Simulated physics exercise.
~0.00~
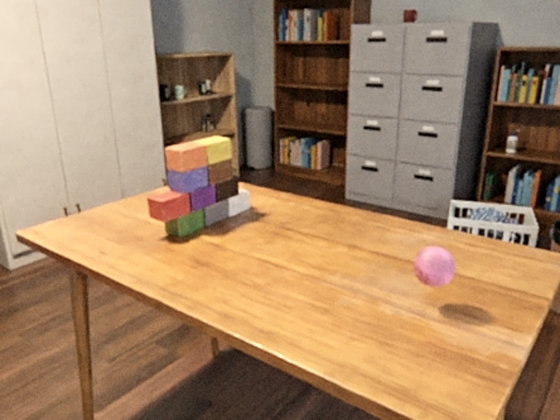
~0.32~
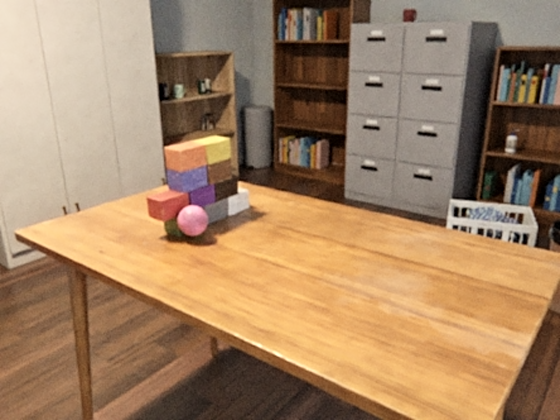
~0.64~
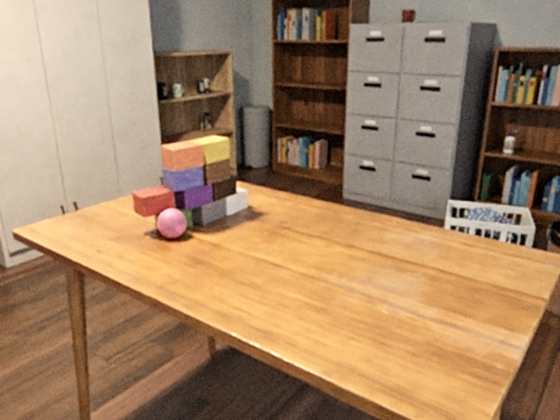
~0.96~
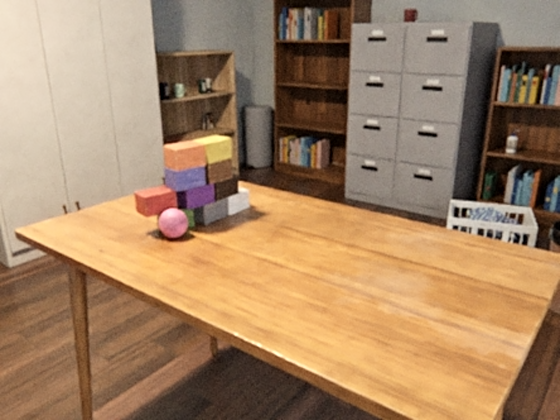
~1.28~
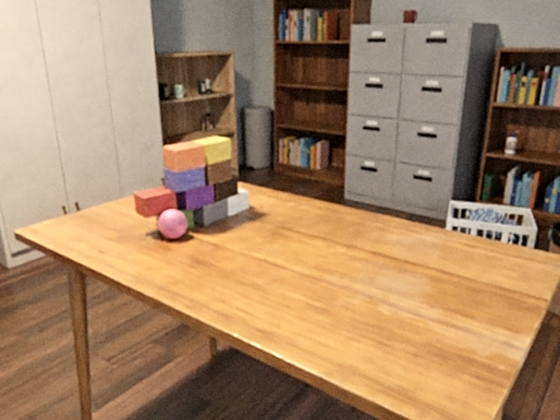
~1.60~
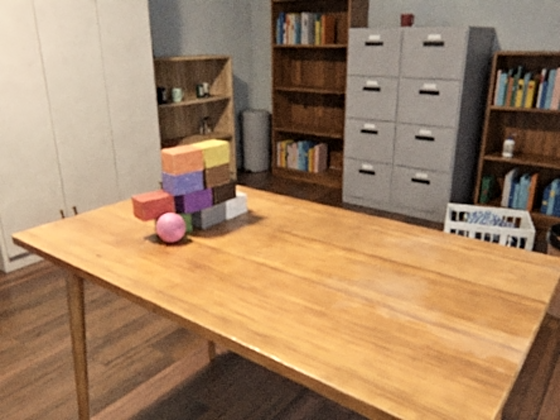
The footage shows a small stack of colorful blocks on a wooden table as a pink ball moves left through the air into it, nudging the red block slightly left. The ball comes to rest beside the stack, which stays standing.
